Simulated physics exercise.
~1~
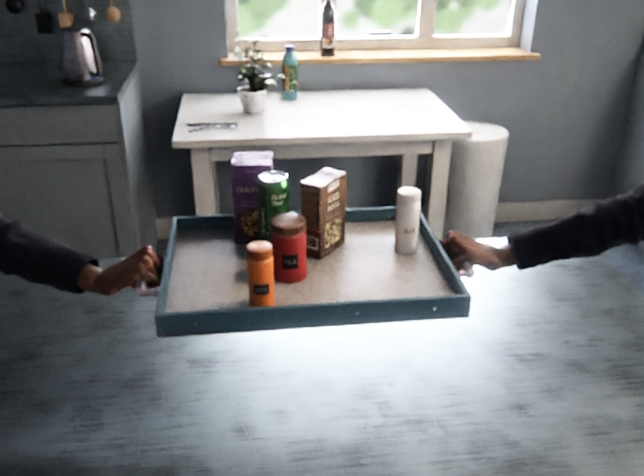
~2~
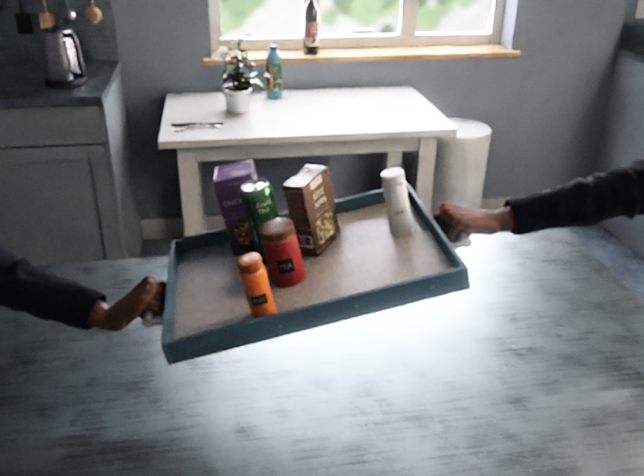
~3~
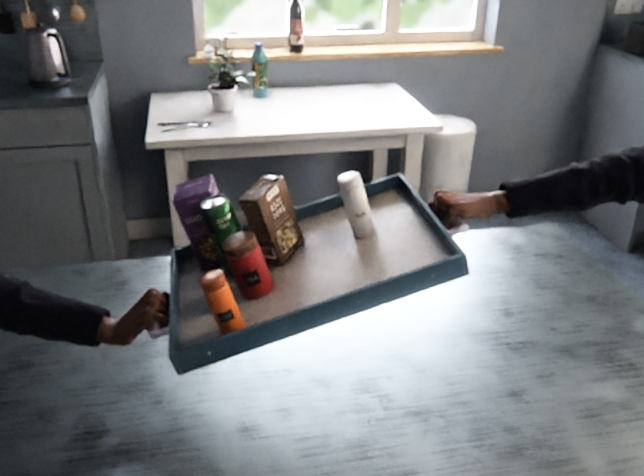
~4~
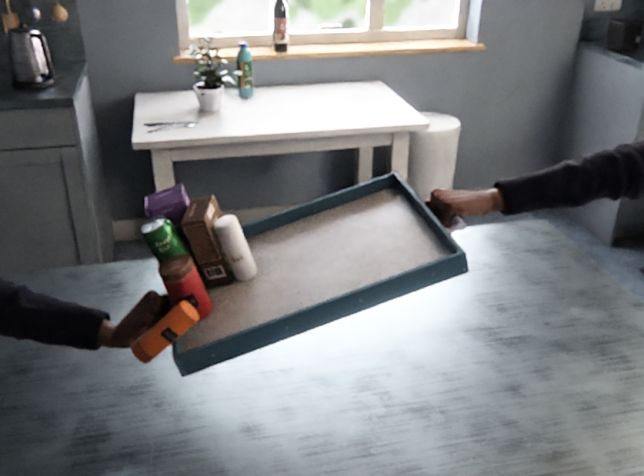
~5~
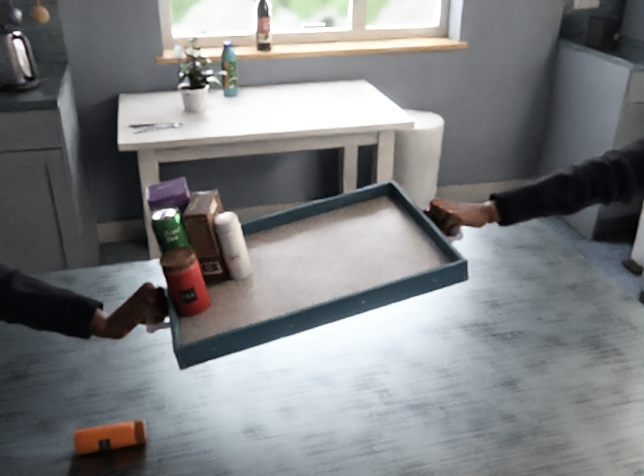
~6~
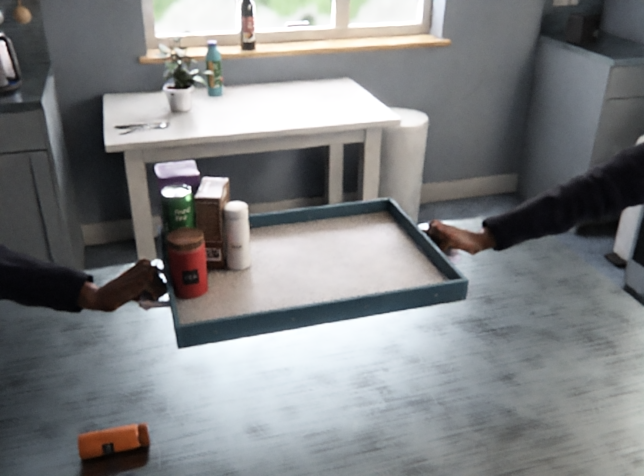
An orange shaker tumbled off a tray as two hands tipped it down to the left, sending the cartons, can, jar and white shaker sliding into that end. The hands levelled the tray again, with the others still aboard and upright and the orange one lying on its side below.
